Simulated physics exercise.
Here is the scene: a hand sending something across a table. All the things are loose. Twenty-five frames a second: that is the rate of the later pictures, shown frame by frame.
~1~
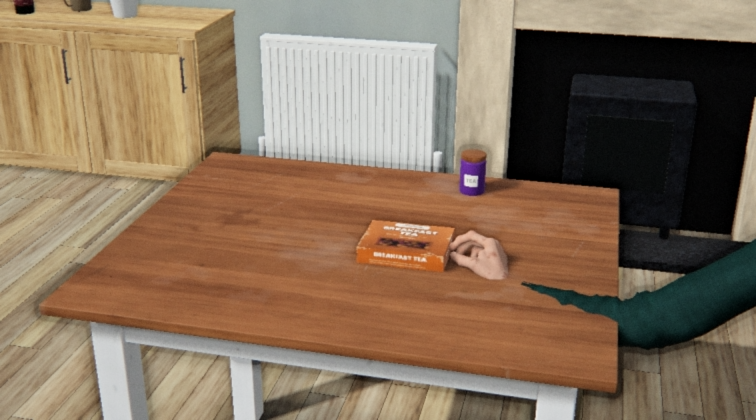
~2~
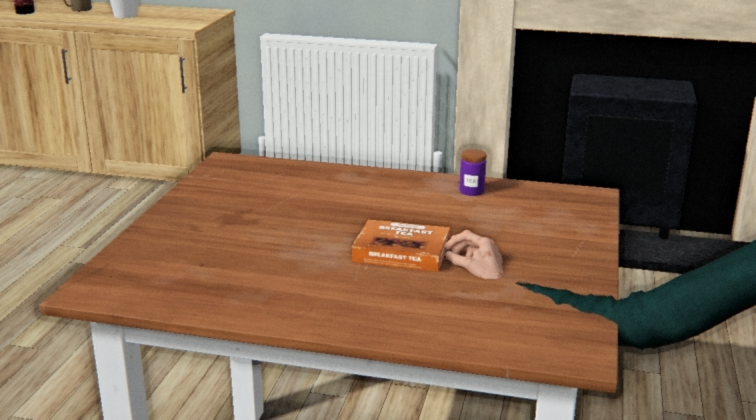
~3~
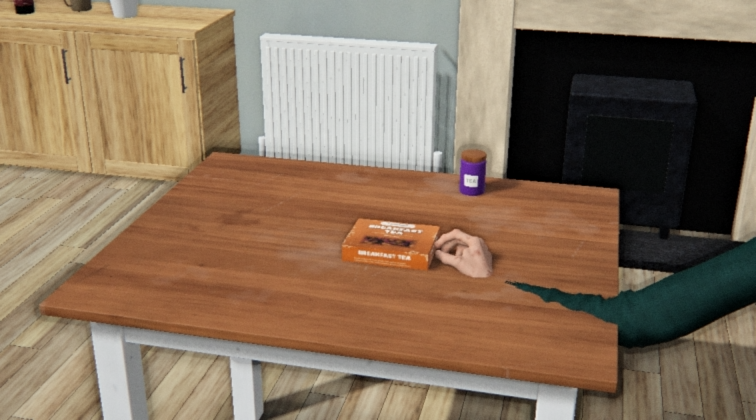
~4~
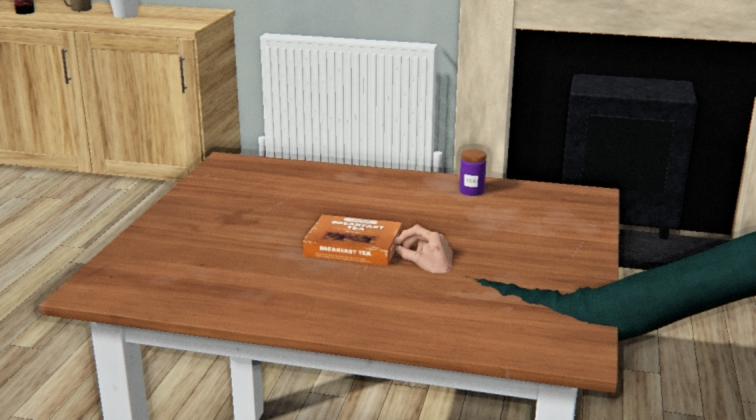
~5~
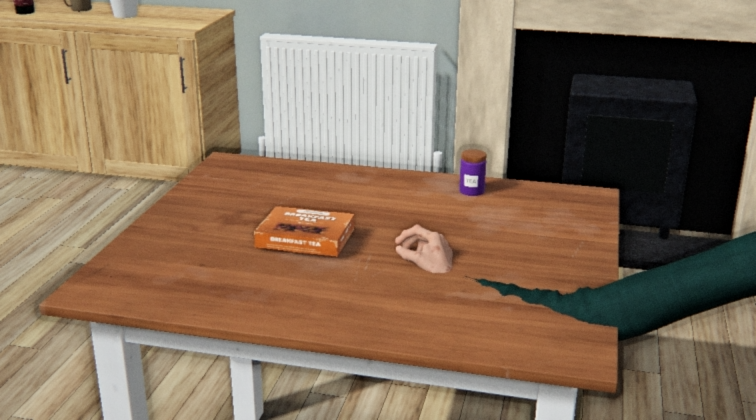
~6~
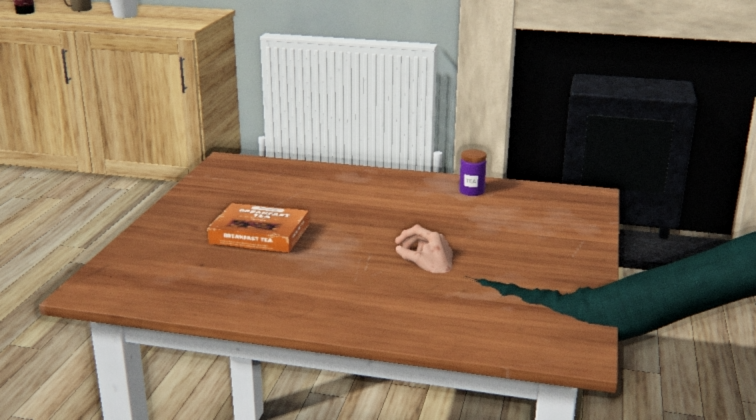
A hand in a green sleeve pushing an orange tea packet left across a wooden table, the packet sliding on after release.
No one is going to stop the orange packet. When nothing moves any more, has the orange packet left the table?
Yes, it is off the table.
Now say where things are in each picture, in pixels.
The first frame shows under the hand; orange packet (407, 245).
The second frame shows under the hand; orange packet (402, 245).
The third frame shows under the hand; orange packet (392, 243).
The fourth frame shows orange packet (354, 239).
The fifth frame shows orange packet (305, 231) shifted a little.
The sixth frame shows orange packet (259, 227) shifted about its own width.
Then, 0.20 s on from there, orange packet now off the table.
Then, 0.40 s on from there, things are still on the move.
Then, 0.60 s on from there, as before.
In the end, off the table, orange packet.
